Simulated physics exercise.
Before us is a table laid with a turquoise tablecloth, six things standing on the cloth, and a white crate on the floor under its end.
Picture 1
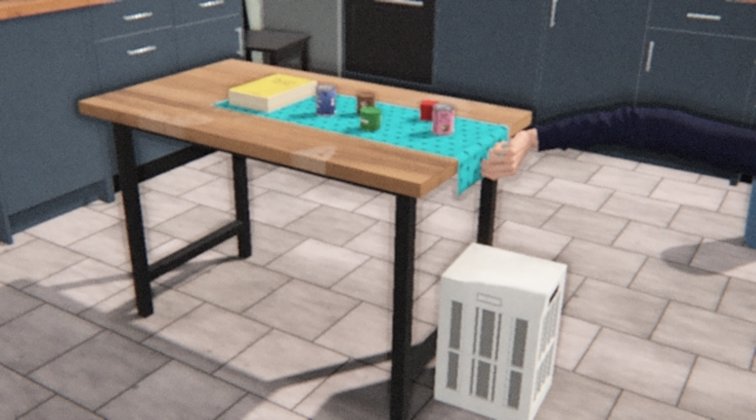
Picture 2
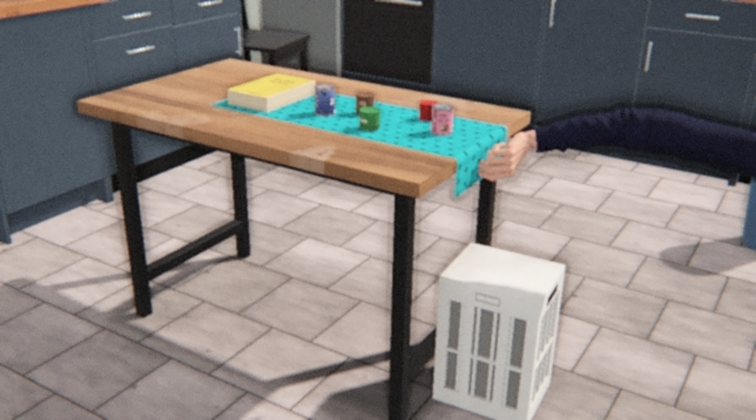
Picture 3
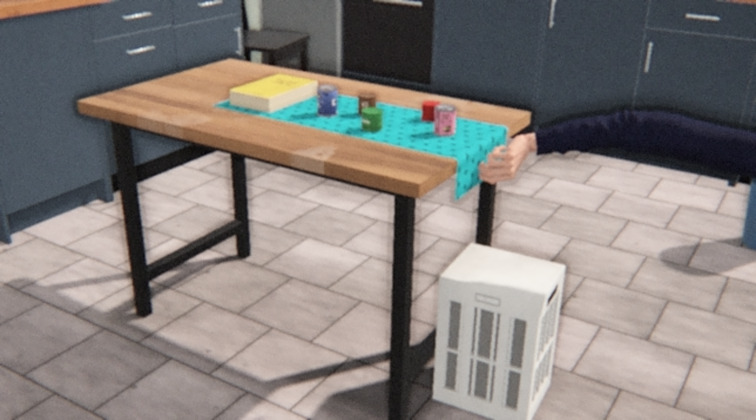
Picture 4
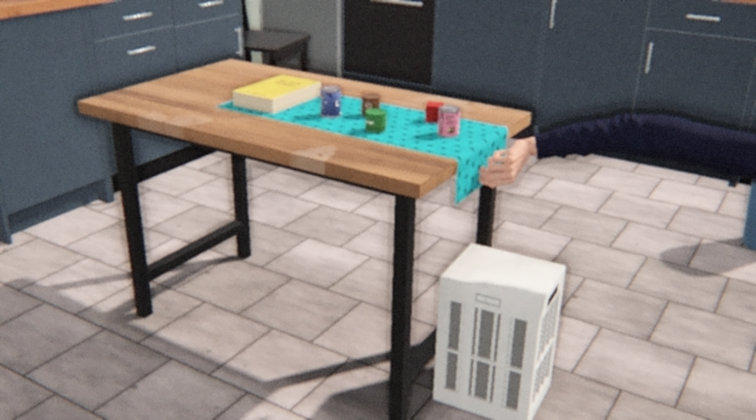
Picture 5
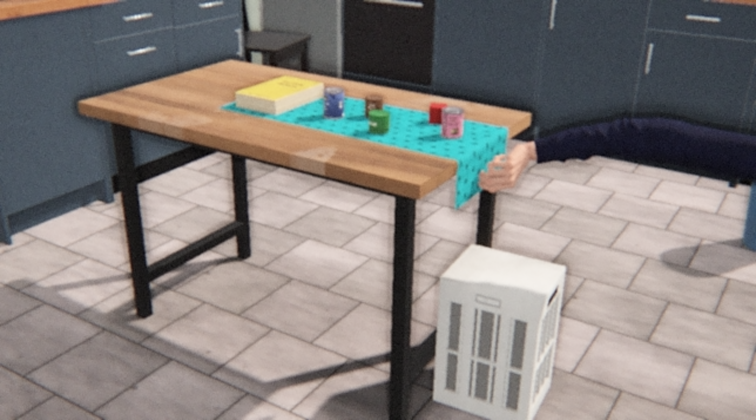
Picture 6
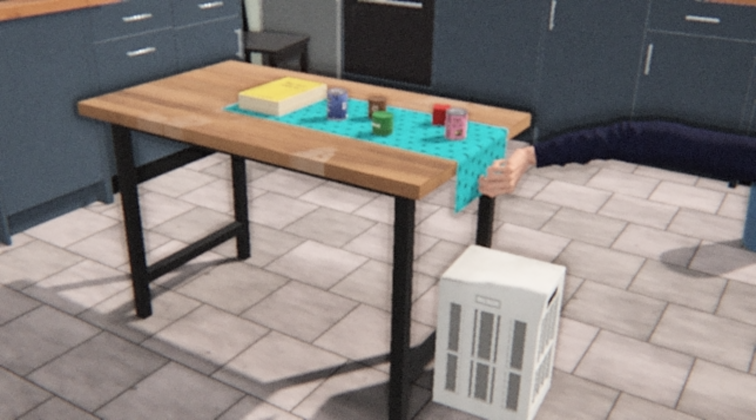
Turquoise tablecloth sliding slowly rightward as a hand tugs its hem at the table's end, carrying small cans and a yellow-topped object along.
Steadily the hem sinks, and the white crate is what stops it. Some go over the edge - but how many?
Gone: Two.
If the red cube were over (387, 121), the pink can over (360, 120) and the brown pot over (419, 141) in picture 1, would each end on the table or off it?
The red cube is still on top, the pink can is still on top and the brown pot is off the top.
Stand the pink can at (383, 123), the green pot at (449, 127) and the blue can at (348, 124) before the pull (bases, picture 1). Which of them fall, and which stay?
So the pink can stays aboard, the green pot leaves the top, and the blue can stays aboard.
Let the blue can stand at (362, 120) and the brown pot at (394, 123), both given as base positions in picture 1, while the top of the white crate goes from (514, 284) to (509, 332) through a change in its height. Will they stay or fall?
So the blue can leaves, and the brown pot leaves.
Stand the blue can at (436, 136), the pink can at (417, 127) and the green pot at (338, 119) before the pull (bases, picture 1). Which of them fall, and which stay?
Here's how it goes: The blue can ends up down, the pink can ends up down, and the green pot makes it through.
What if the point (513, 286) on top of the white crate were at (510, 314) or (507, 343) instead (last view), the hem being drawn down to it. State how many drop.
The numbers are 3 and 4.
A little later, hem near (479, 228); all still up.
Next, hem near (478, 253); pink can gone.
Later still, hem on the crate; pink can and red cube gone.
When it is over, hem on the crate; pink can and red cube gone. It carries off two.
